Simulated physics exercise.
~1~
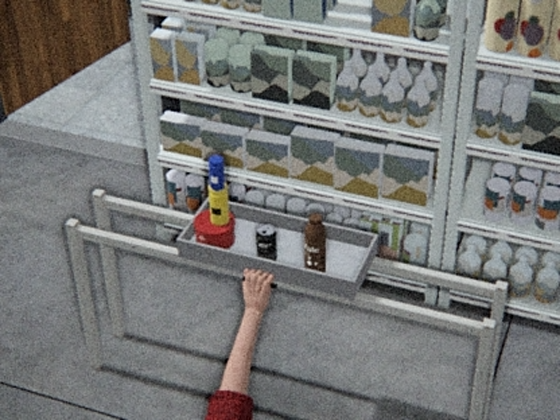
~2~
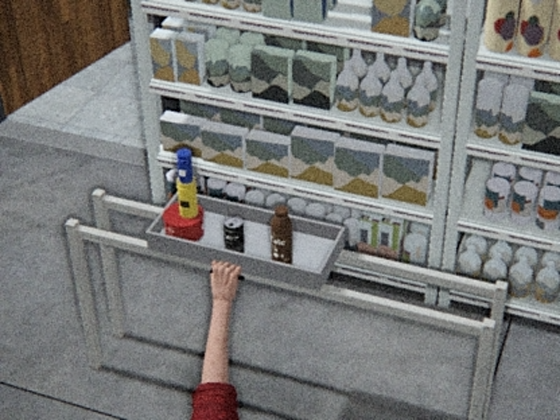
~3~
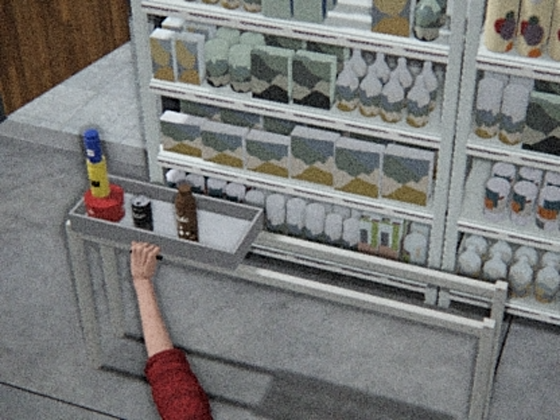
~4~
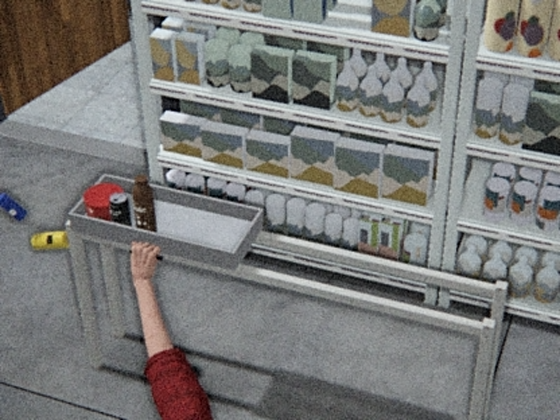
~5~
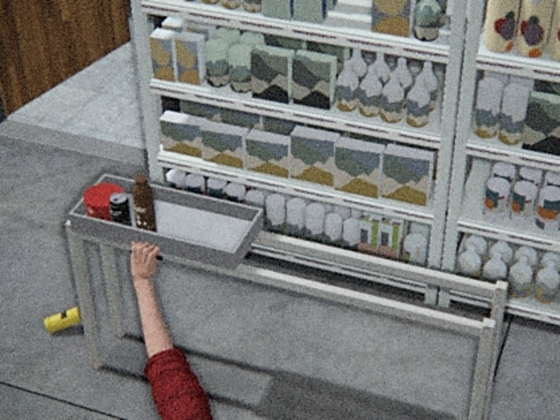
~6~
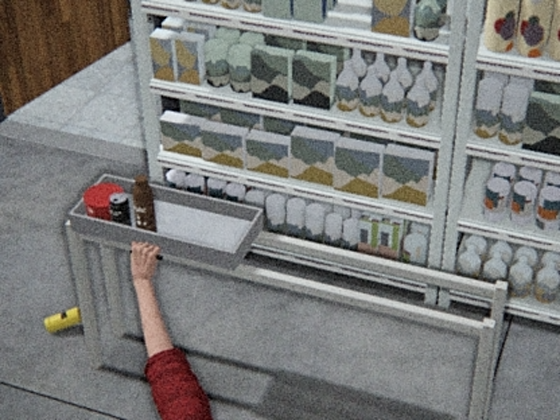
A hand slides the tray left until two stacked shakers fall onto the floor.
